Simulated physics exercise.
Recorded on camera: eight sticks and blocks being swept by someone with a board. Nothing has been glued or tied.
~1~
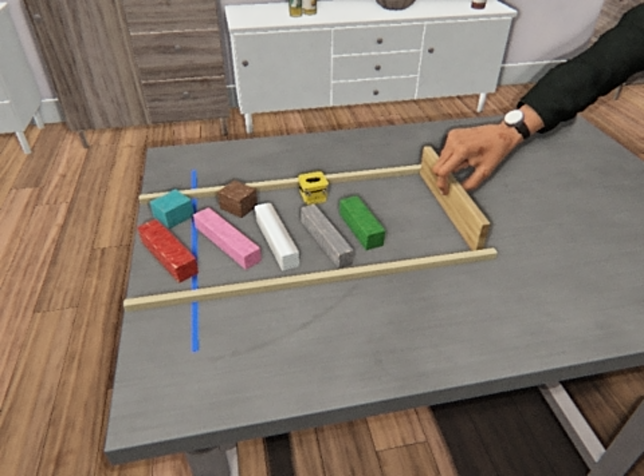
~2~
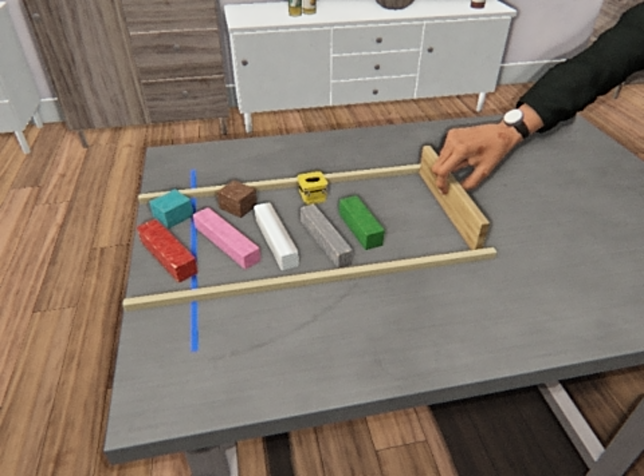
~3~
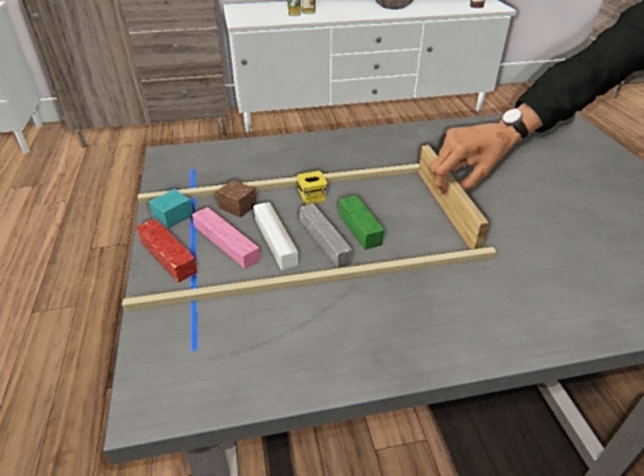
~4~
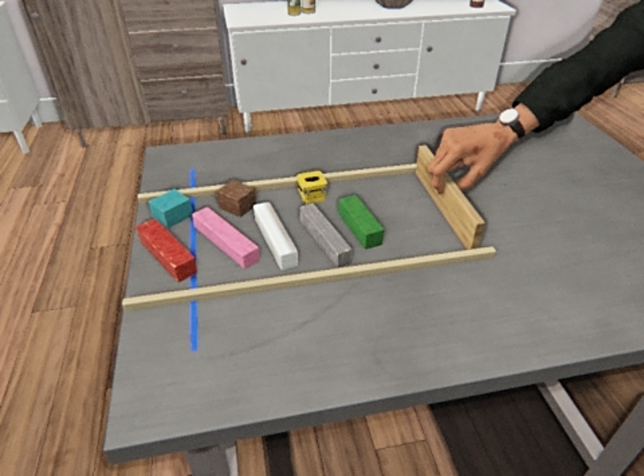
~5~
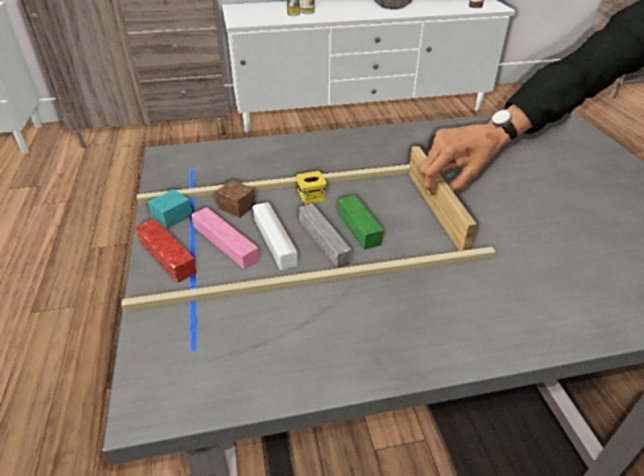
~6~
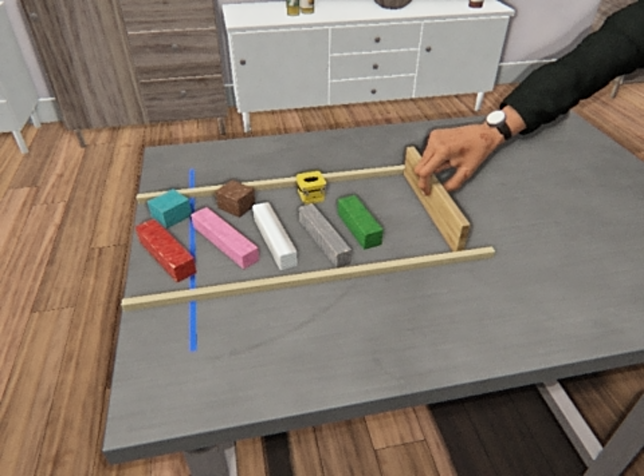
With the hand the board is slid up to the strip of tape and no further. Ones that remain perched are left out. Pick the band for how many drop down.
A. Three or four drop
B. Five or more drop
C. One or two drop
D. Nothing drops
Three or four drop (A).
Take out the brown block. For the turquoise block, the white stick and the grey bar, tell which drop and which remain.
Turquoise block still up, white stick still up, grey bar still up.
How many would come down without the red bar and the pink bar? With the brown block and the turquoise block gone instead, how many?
1, then 2.
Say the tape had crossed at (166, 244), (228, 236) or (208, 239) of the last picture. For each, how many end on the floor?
Try 1: 5; try 2: 0; try 3: 1.
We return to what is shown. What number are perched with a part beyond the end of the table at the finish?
I make it 0.
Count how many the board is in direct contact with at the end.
The count in contact is 2.
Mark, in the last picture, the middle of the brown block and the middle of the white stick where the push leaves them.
One ends up near (152, 207) and the other near (143, 253).
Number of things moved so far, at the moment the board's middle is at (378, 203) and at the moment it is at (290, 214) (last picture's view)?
0, then 5.
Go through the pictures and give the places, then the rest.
The first frame shows red bar (167, 250); turquoise block (173, 209); pink bar (226, 237); board (451, 196); tape (195, 242).
The second frame shows turquoise block (172, 209); board (450, 195).
The third frame shows pink bar (225, 237); yellow case (312, 188).
The fourth frame shows red bar (166, 249); green bar (360, 221).
The fifth frame shows turquoise block (171, 209); grey bar (324, 235).
The sixth frame shows red bar (165, 249); turquoise block (170, 208); pink bar (224, 237); board (433, 196); tape (192, 241).
Early on, none off yet; red bar at rest near (165, 249); turquoise block at rest near (170, 208); pink bar at rest near (224, 237).
A while later, none off yet; red bar at rest near (165, 249); turquoise block at rest near (170, 208); pink bar travelled a little near (203, 241).
Finally, the number that fall off is three or four; lost, pink bar, turquoise block and red bar.
